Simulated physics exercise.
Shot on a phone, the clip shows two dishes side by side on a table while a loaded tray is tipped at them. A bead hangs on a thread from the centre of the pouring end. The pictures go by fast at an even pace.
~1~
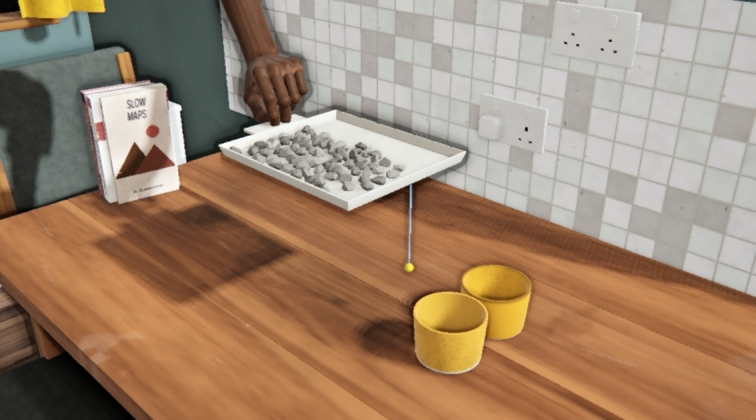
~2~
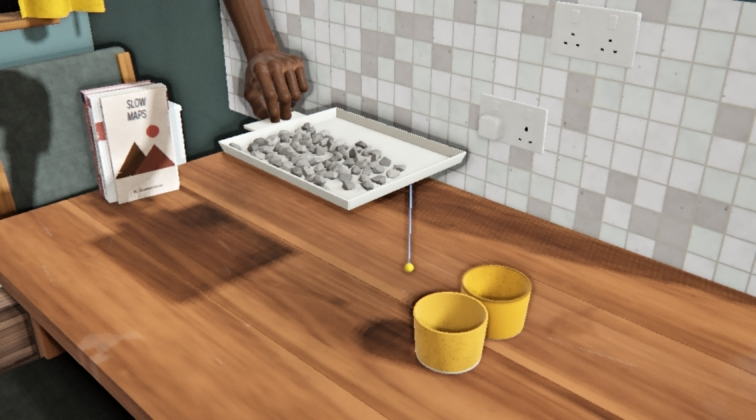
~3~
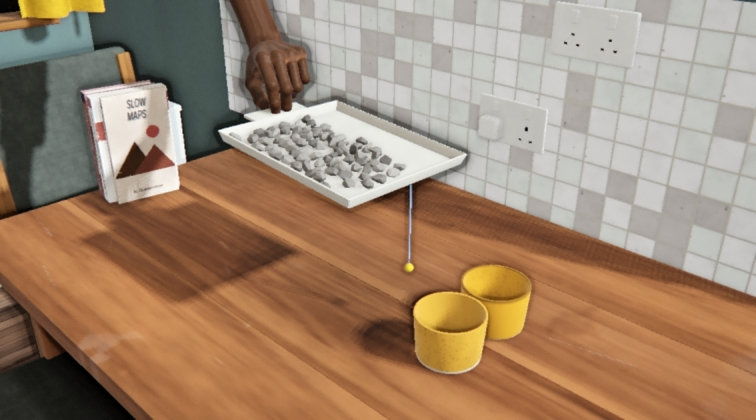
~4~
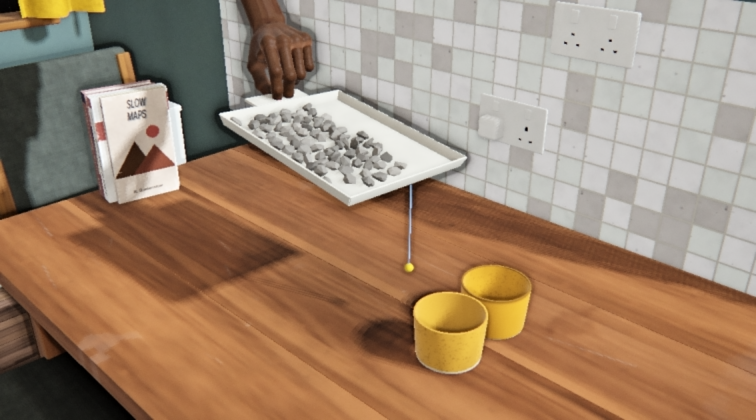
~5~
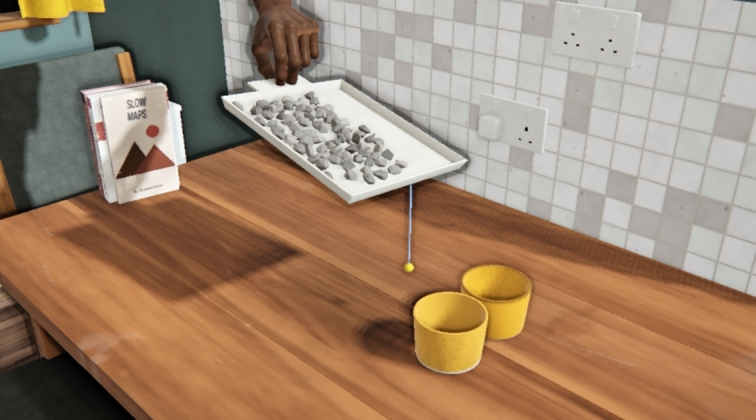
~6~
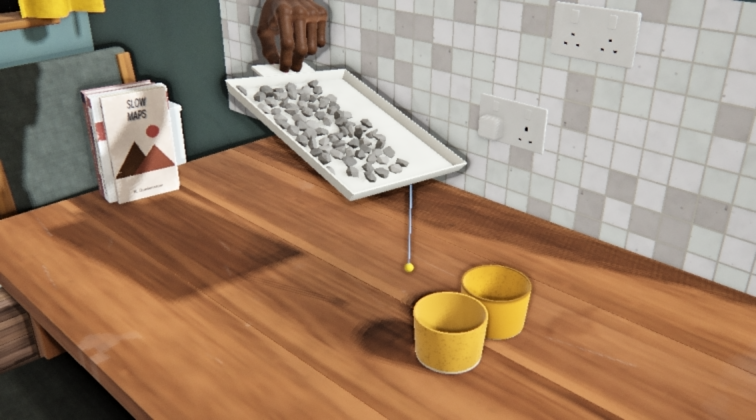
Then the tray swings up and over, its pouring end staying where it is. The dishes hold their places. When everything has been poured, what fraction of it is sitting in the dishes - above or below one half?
The amount caught is going to be smaller than the amount missed.
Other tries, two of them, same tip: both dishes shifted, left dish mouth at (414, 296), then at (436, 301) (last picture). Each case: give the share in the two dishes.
It comes to roughly 60 per cent in one try and roughly 60 per cent in the next.
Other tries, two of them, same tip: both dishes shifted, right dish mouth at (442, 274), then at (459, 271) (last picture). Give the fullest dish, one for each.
First the dish on the right, then the right one.
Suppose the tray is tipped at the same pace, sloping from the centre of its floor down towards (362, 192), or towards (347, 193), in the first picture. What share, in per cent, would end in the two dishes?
In order: About 0, then 0 percent.
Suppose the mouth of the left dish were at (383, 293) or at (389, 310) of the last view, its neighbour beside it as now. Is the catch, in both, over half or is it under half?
Well, not up to half at the first spot and not up to half at the second.
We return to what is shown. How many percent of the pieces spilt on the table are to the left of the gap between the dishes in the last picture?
Left share: Some 60 per cent.
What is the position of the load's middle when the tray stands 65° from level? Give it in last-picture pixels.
Somewhere around pixel (434, 169) in the last picture.
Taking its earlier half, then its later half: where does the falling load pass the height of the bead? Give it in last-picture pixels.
Starting near (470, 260), moving on to near (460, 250).
Soon, tray tipped steeply; most on the tray; about a quarter in the air.
A while on, tray tipped past a quarter turn; a stray few on the tray; a small part in the left dish; about a quarter in the right dish; about two thirds outside both; a small part in the air.
Towards the end, tray tipped past a quarter turn; a small part in the left dish; about a quarter in the right dish; most outside both.
Finally, tray tipped past a quarter turn; a small part in the left dish; about a quarter in the right dish; most outside both.
